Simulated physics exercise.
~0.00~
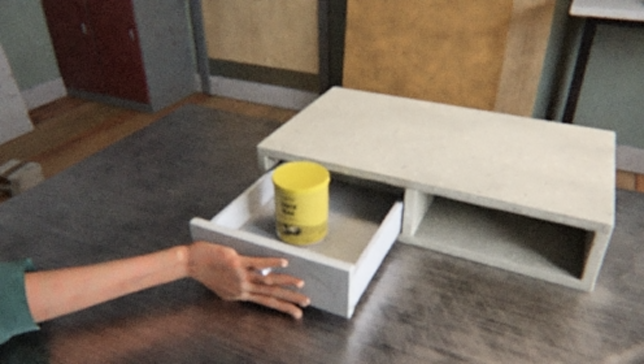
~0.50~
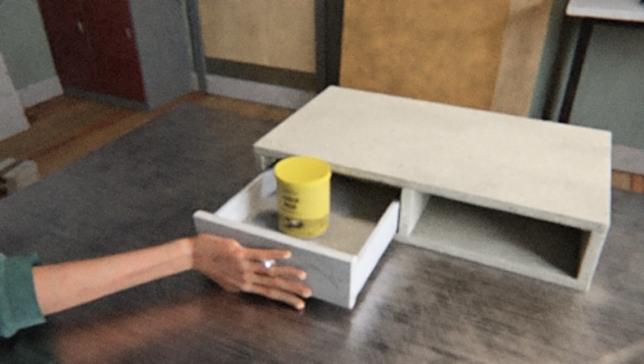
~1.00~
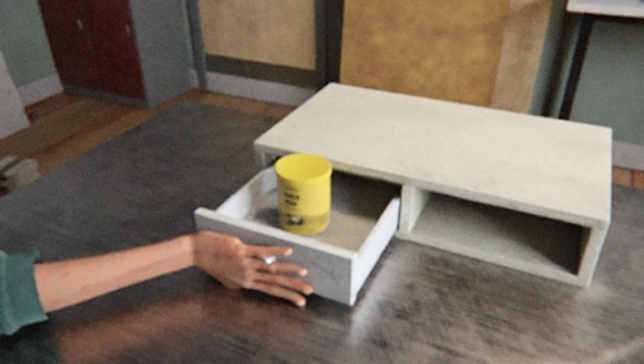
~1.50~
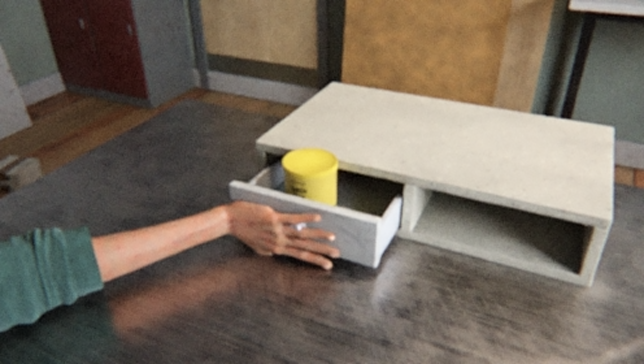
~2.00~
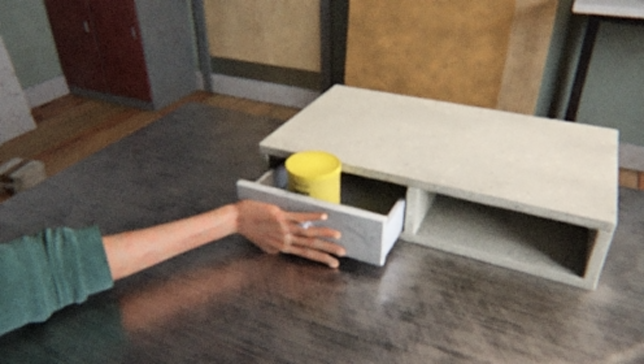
On a dark, worn tabletop in a room with a red cabinet and wooden boards behind, a low whitish chest sits with its left drawer pulled out and an open compartment on the right. A yellow tin stands upright inside the drawer. A hand in a green sleeve reaches from the left and rests against the drawer front. The drawer shifts slightly, pauses, then slides back toward the chest, carrying the tin with it. Partway in, it stops moving. The drawer remains ajar, with the tin still upright and the hand still at its front.
